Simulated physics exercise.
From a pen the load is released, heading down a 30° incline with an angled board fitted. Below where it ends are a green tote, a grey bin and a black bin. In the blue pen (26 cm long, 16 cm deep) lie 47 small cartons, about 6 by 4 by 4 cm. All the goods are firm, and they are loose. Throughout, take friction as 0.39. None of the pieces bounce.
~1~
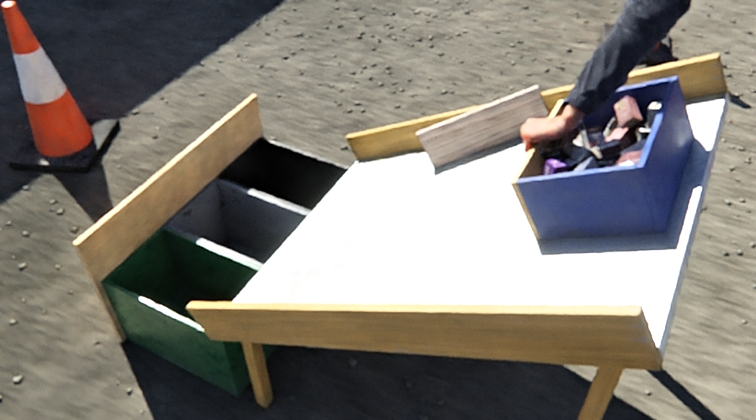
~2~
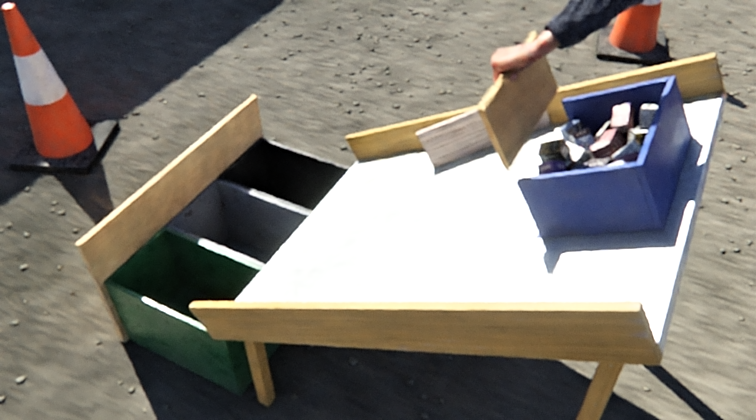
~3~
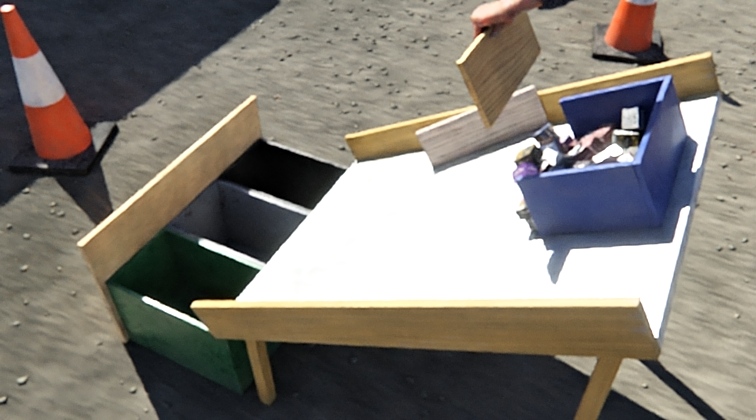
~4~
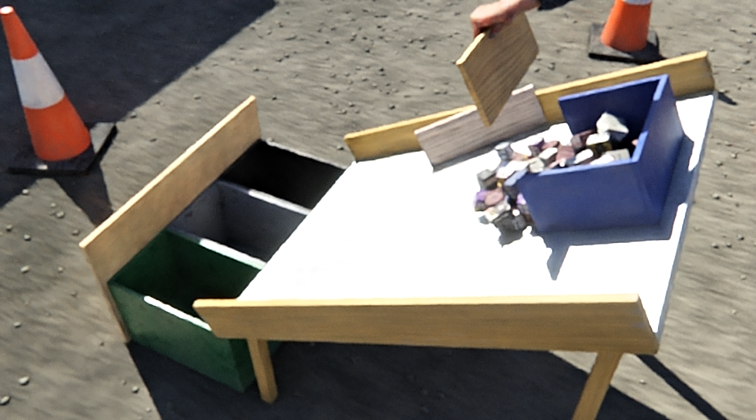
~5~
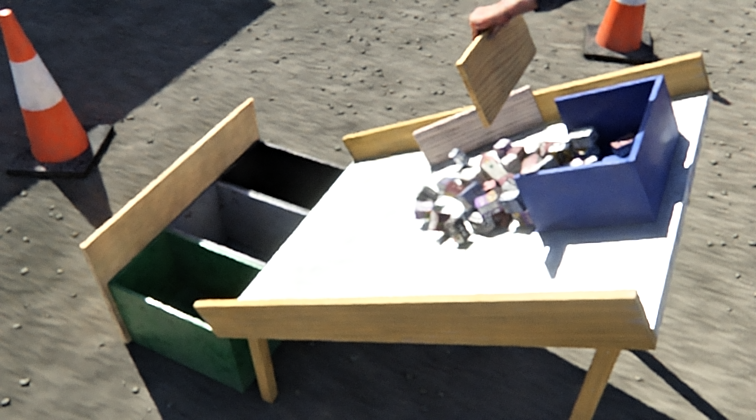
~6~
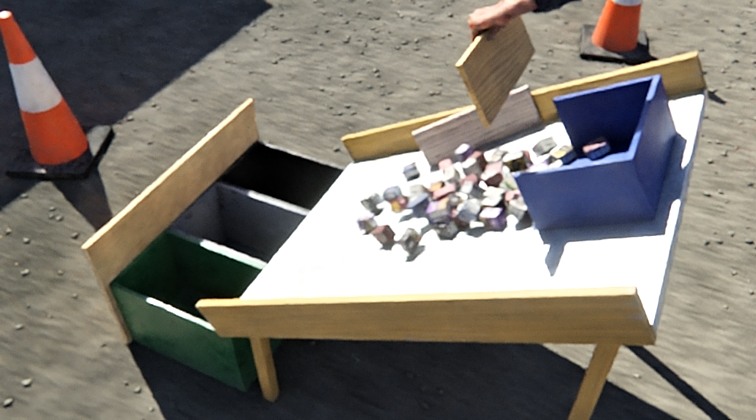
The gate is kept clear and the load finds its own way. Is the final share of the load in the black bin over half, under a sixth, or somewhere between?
Somewhere between a sixth and a half.
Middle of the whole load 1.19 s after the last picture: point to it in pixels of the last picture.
Roughly at pixel (231, 253).
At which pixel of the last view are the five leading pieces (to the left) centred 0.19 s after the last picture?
Somewhere near pixel (308, 210) of the last view.
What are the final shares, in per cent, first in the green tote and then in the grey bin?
Close to 0 and 70 percent respectively.
Then, 0.19 s after the last picture, 45 on the slope and 2 in the air.
Then, 0.43 s after the last picture, 1 in the green tote, 7 in the grey bin, 2 in the black bin, 29 on the slope and 8 in the air.
Then, 0.76 s after the last picture, 1 in the green tote, 30 in the grey bin, 9 in the black bin, 3 on the slope and 4 in the air.
Outcome (1.19 s after the last picture), 1 in the green tote, 34 in the grey bin and 12 in the black bin. Asked share, 12 of 47, 26 per cent.
